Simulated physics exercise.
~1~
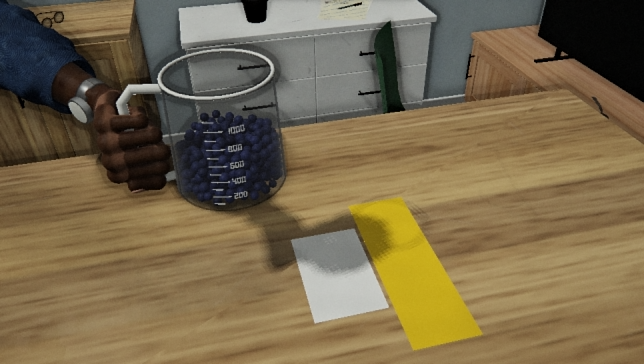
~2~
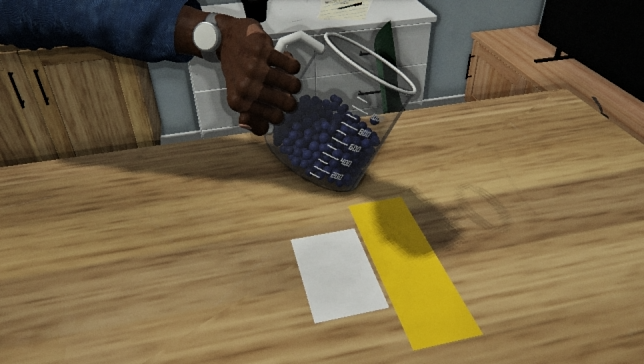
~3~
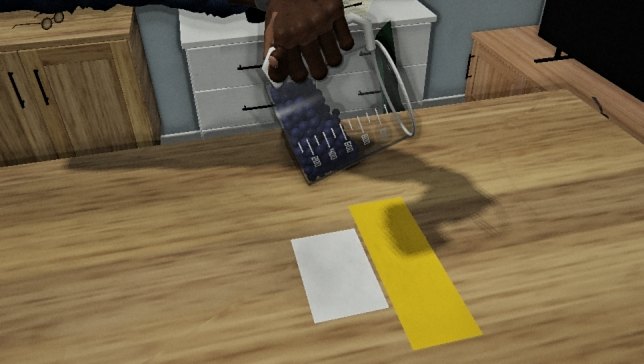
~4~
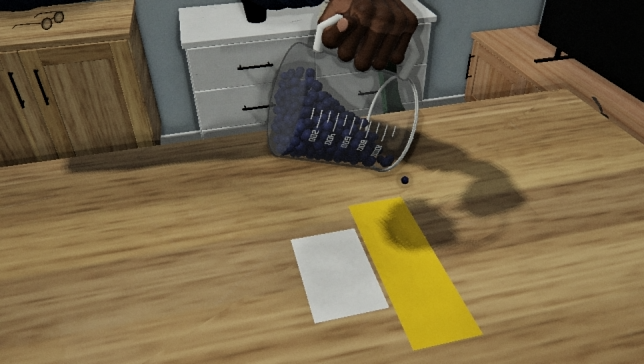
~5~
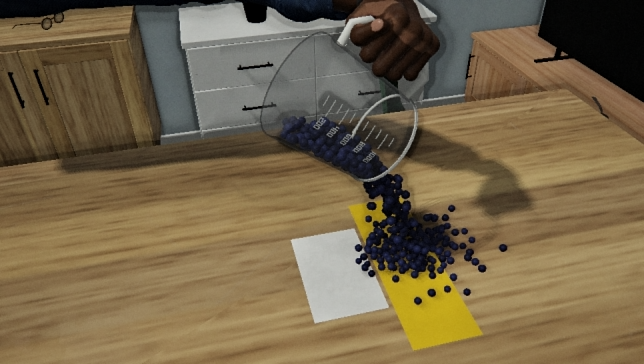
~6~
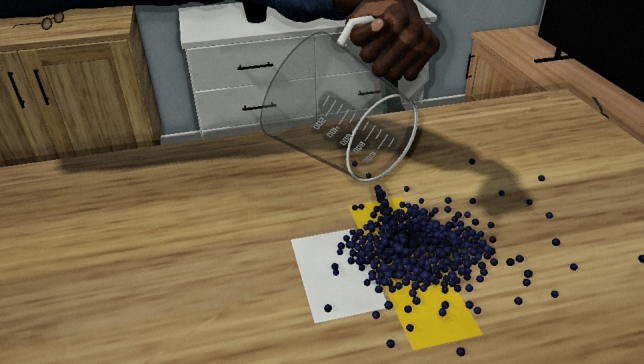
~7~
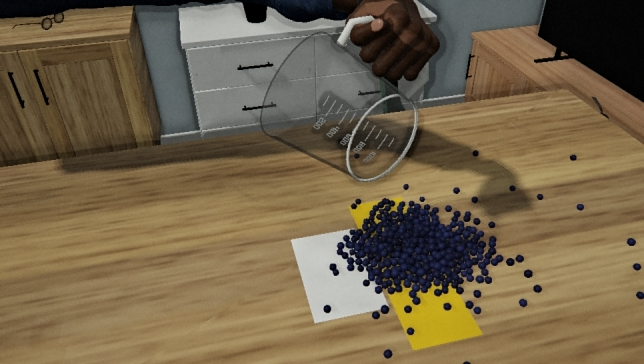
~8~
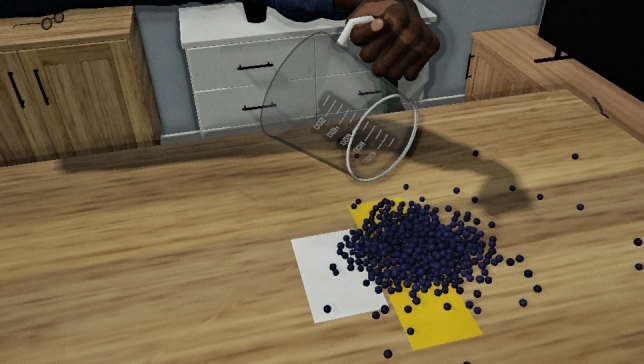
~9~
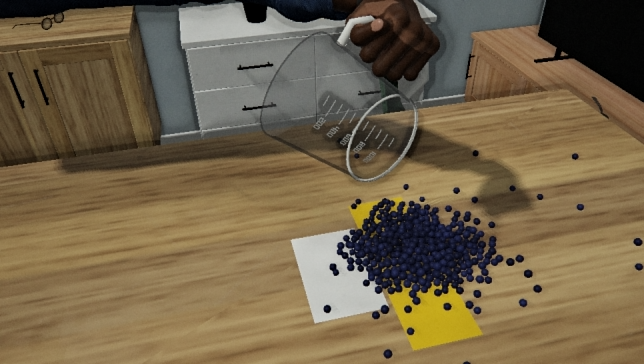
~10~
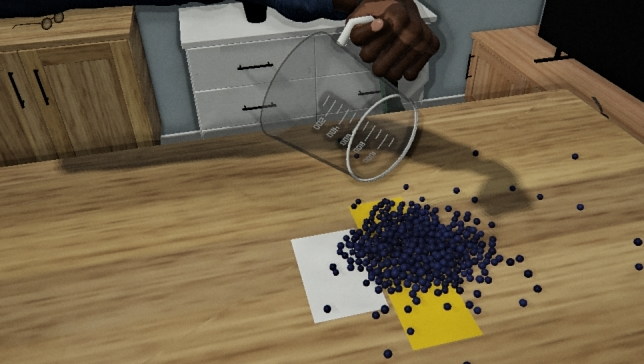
A hand wearing a wristwatch lifts a clear jug of blueberries from the left side of a wooden table, where a white mat and a longer yellow mat lie side by side. It carries the jug to the right, tilting it toward the mats until it lies on its side. As the jug tips further, a first berry drops, then a thick stream pours onto the yellow mat. The berries pile up and scatter, some rolling right across the bare table. Finally the emptied jug hangs still above a heap mostly covering the yellow mat, with a few berries on the white one.
